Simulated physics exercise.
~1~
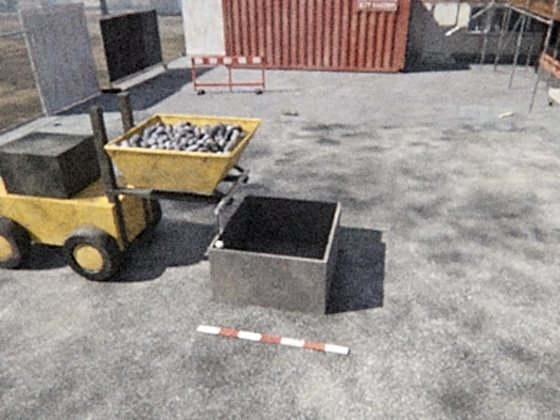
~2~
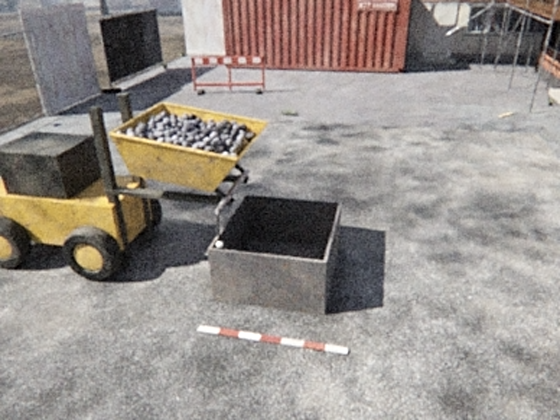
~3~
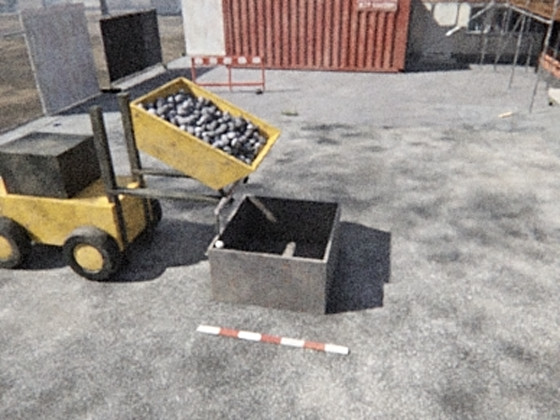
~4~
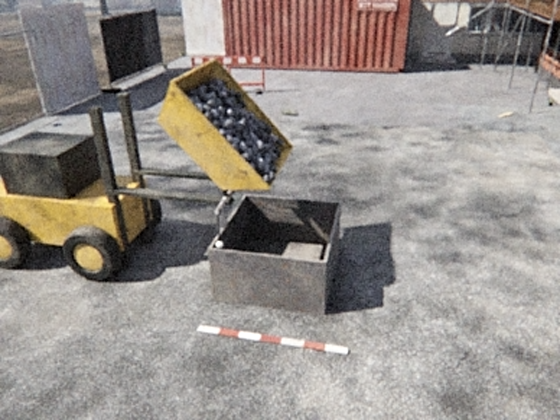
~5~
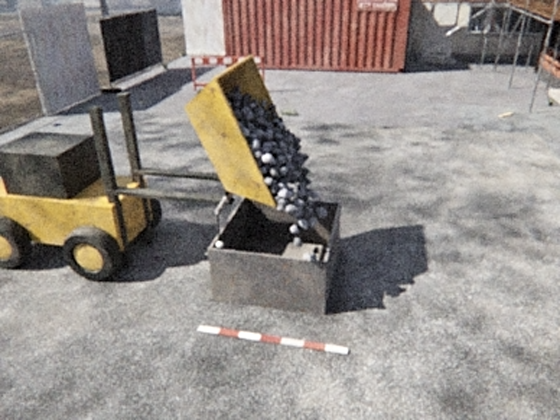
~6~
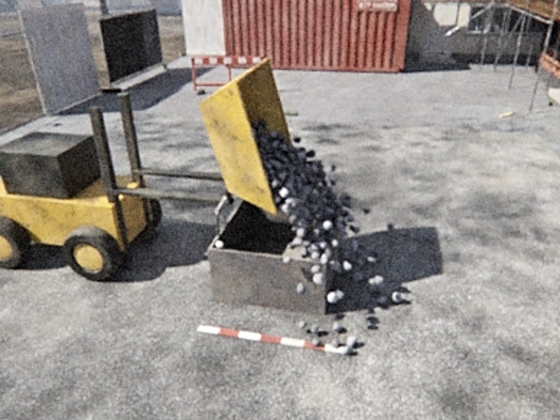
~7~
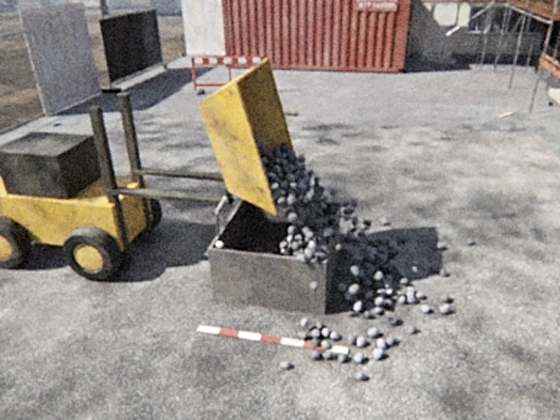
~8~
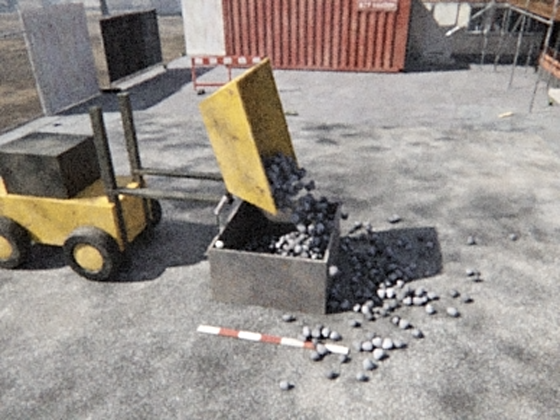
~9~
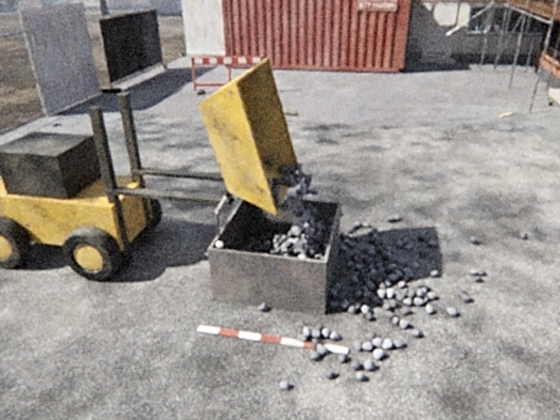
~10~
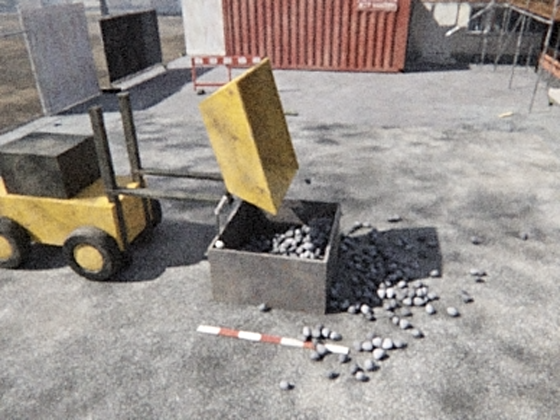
The clip shows a yellow forklift tipping a skip of grey rounded stones steeply to the right, so they pour into and past an open metal bin; the skip ends empty, with most stones in the bin and others scattered on the ground to its right and front.
